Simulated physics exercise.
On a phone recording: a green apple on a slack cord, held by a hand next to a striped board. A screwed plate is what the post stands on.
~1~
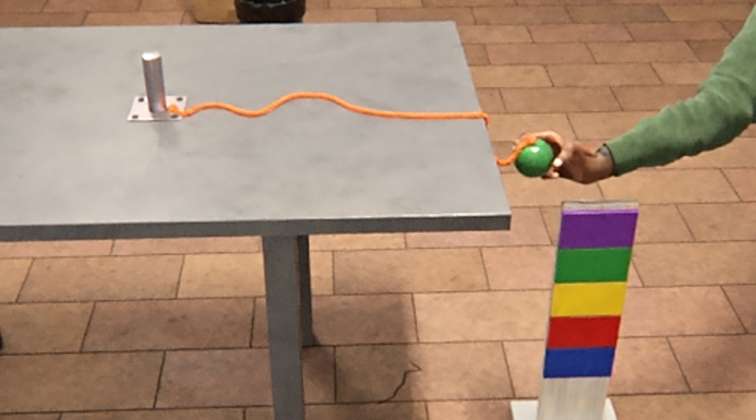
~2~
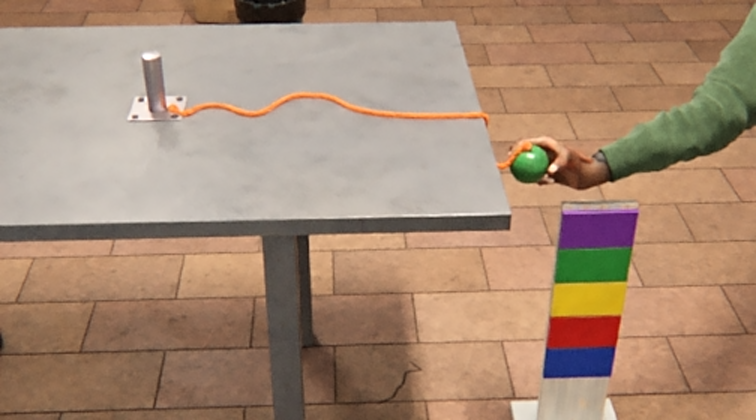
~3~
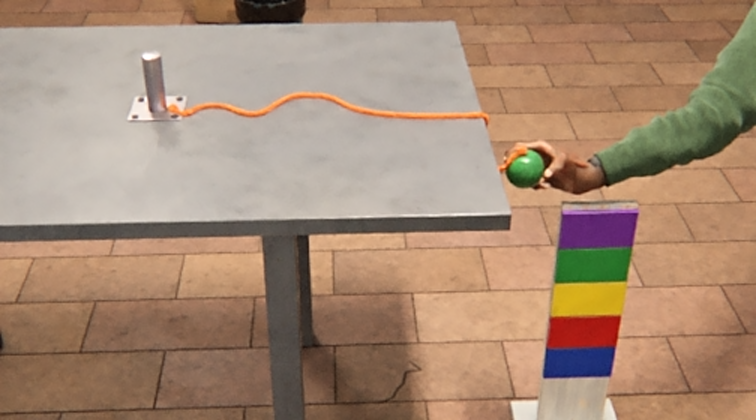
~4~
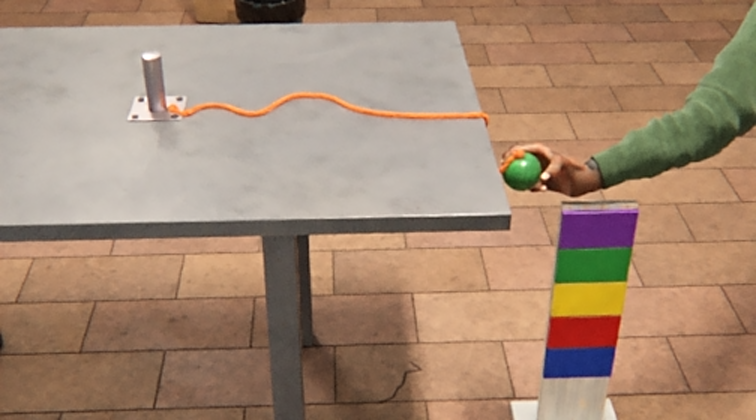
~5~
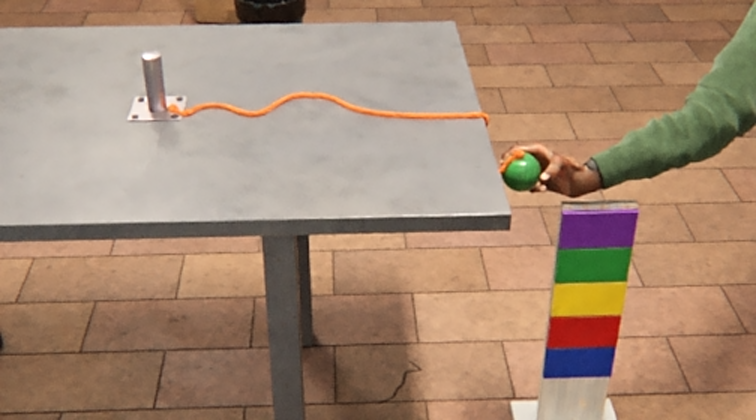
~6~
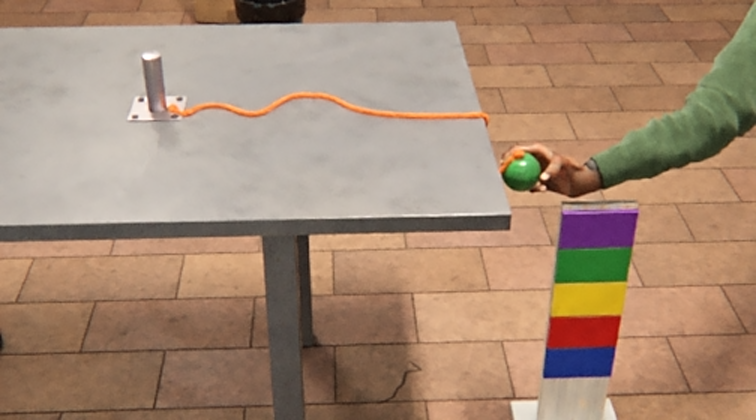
On a grey table above a brick-paved floor, a slack orange cord runs from a metal post to a green apple held by a green-sleeved hand past the right edge, above a colour-striped board. The hand shifts the apple slightly left and down toward the table, then stays still.
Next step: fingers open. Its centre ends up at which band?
At the green one.
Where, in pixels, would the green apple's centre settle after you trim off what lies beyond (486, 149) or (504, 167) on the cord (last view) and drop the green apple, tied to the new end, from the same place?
Taking them in turn, near (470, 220) and near (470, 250).
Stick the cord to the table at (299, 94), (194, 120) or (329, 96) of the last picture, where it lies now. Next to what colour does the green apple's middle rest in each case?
For the first place it's purple, for the second green, and for the third purple.
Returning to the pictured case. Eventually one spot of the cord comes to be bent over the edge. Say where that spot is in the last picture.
The spot located at (423, 116) in the last picture.
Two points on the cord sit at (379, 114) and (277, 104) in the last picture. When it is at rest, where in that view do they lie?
(442, 107) and (317, 107), approximately.
Soon after, apple near (457, 235); level with purple.
Then, apple near (491, 261); level with green.
At rest, apple near (479, 265); level with green. At green.
